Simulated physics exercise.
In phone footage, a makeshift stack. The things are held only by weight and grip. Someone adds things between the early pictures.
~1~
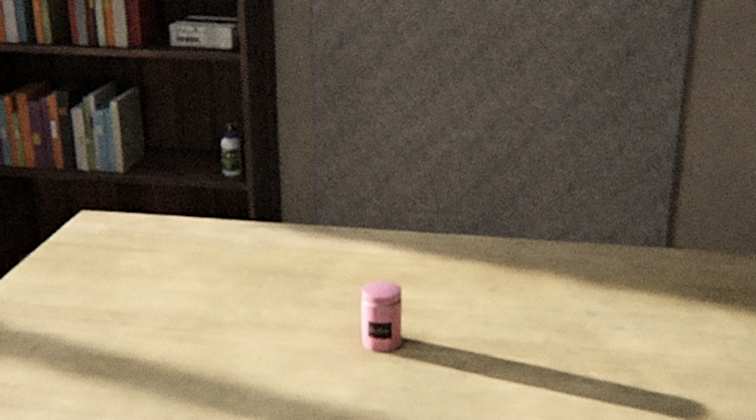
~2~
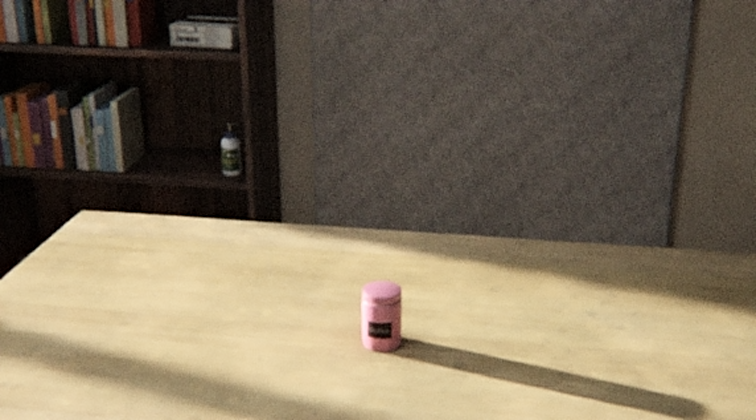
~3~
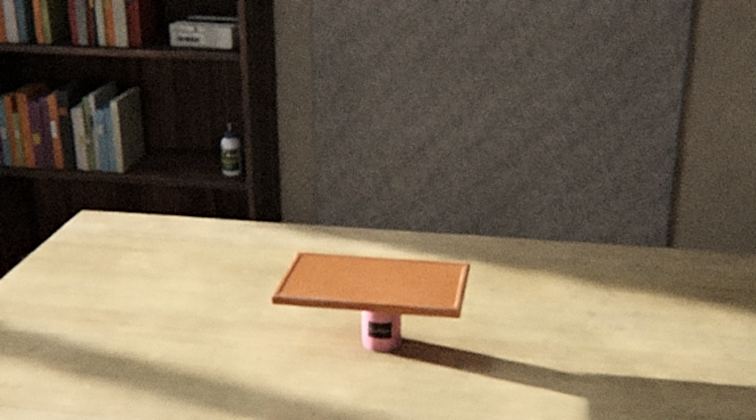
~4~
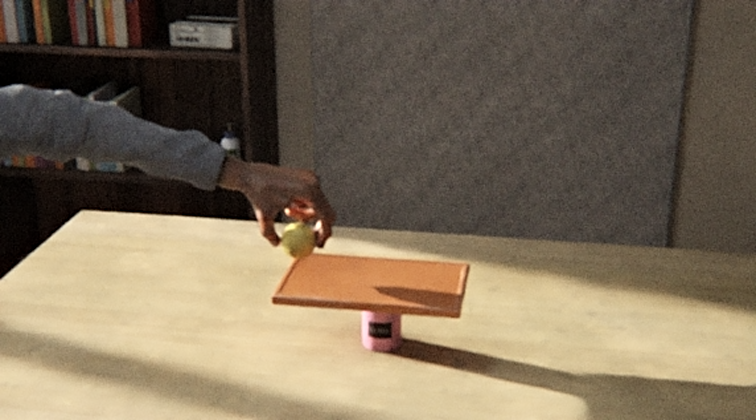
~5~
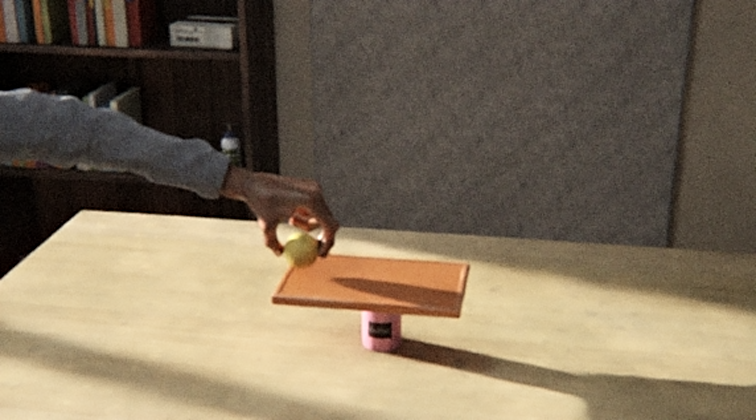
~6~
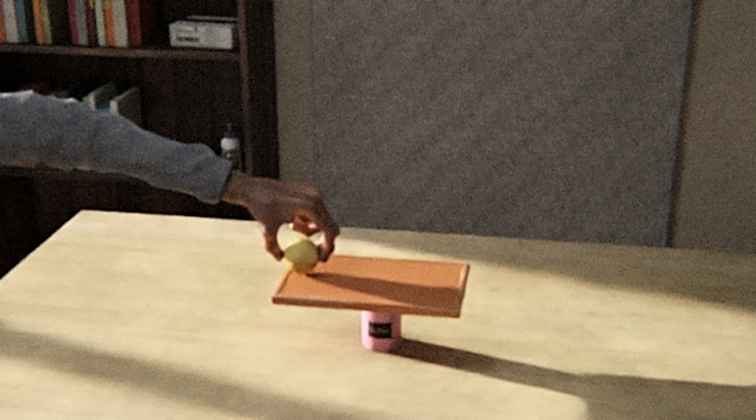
Orange tray appearing on top of a pink jar on a wooden table, then a hand lowering a yellow lemon onto its left side.
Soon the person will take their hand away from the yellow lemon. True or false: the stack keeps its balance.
False.
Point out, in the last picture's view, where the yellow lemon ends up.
Look around (261, 317) in the final frame.
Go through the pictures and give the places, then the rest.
In the first frame, the last thing is not in view yet; pink jar (382, 316).
In the second frame, the last thing is not in view yet; pink jar (382, 316).
In the third frame, the last thing is not in view yet; pink jar (382, 316).
The fourth frame shows coming down; yellow lemon (298, 241); pink jar (382, 316).
The fifth frame shows coming down; yellow lemon (302, 251); pink jar (382, 316).
The sixth frame shows in place under the hand; yellow lemon (302, 256); pink jar (382, 316).
Then, 0.40 s on from there, yellow lemon now fallen; orange lid turned 50° from how it was put.
Then, 0.60 s on from there, orange lid turned 41° from how it was put.
In the end, fallen, yellow lemon; toppled in the stack, orange lid; pink jar unmoved. At the end, from the last picture's camera, yellow lemon near (260, 317). The stack gives way.
